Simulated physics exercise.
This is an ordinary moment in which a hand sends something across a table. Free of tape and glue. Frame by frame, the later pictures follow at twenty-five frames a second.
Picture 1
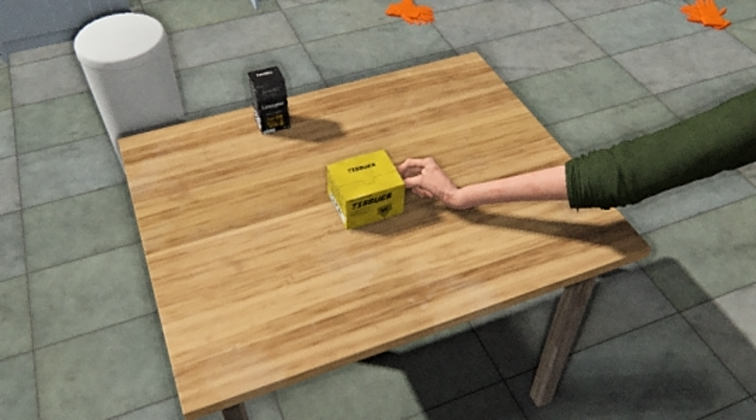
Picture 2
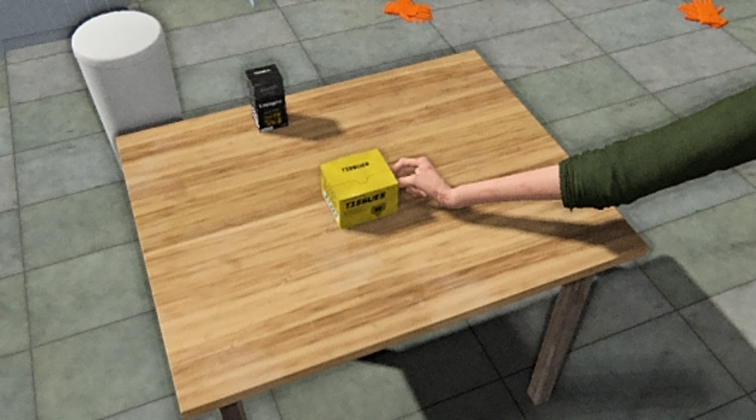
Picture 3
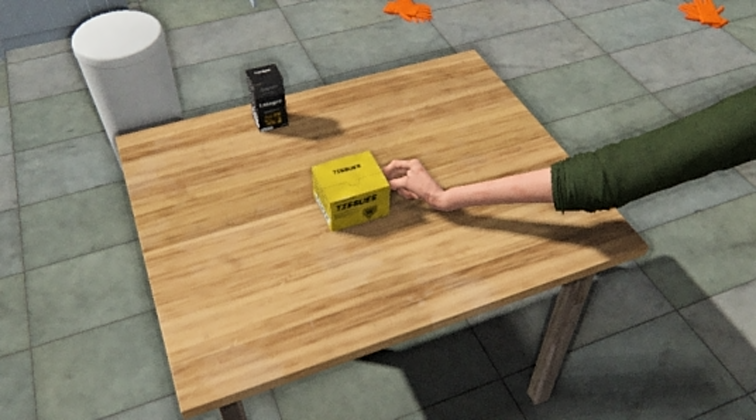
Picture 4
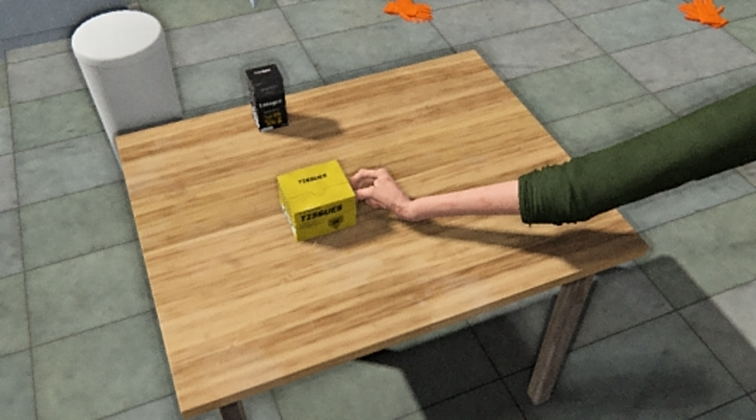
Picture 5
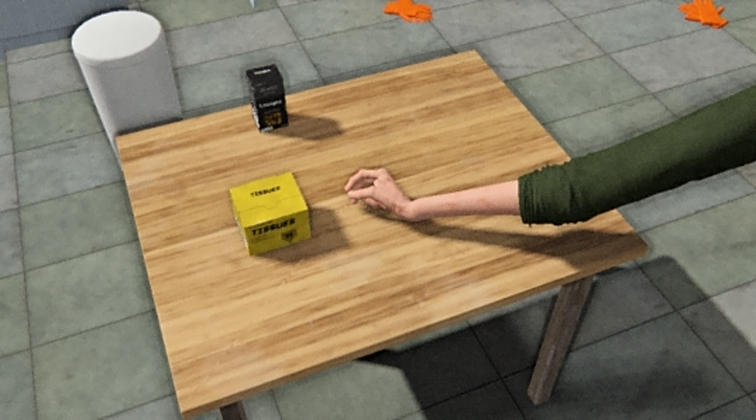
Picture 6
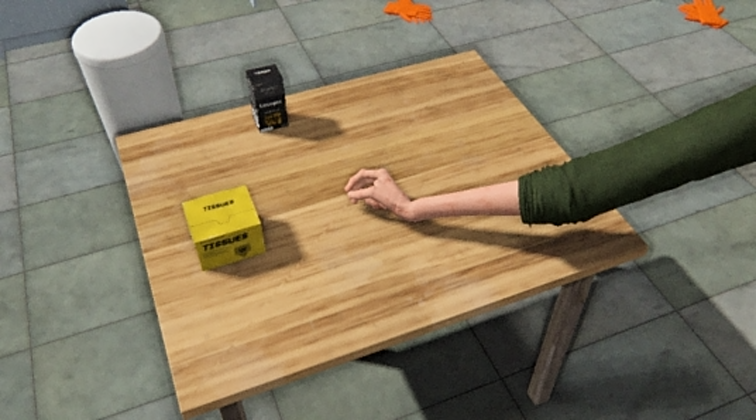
A hand in a green sleeve pushed a yellow box leftward across a wooden table, then stayed still as the box slid on toward the left side, away from the fingers, while a black box stood behind.
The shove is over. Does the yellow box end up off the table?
Yes.
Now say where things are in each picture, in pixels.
Under the hand; yellow box (365, 189), in the first picture.
Under the hand; yellow box (359, 189), in the second picture.
Under the hand; yellow box (351, 191), in the third picture.
Yellow box (317, 201), in the fourth picture.
Yellow box (271, 214) moved about its own width, in the fifth picture.
Yellow box (224, 228) moved about its own width, in the sixth picture.
Then, 0.20 s later than the last frame, yellow box now off the table.
Then, 0.40 s later than the last frame, things are still on the move.
Then, 0.60 s later than the last frame, as before.
When it is over, off the table, yellow box.
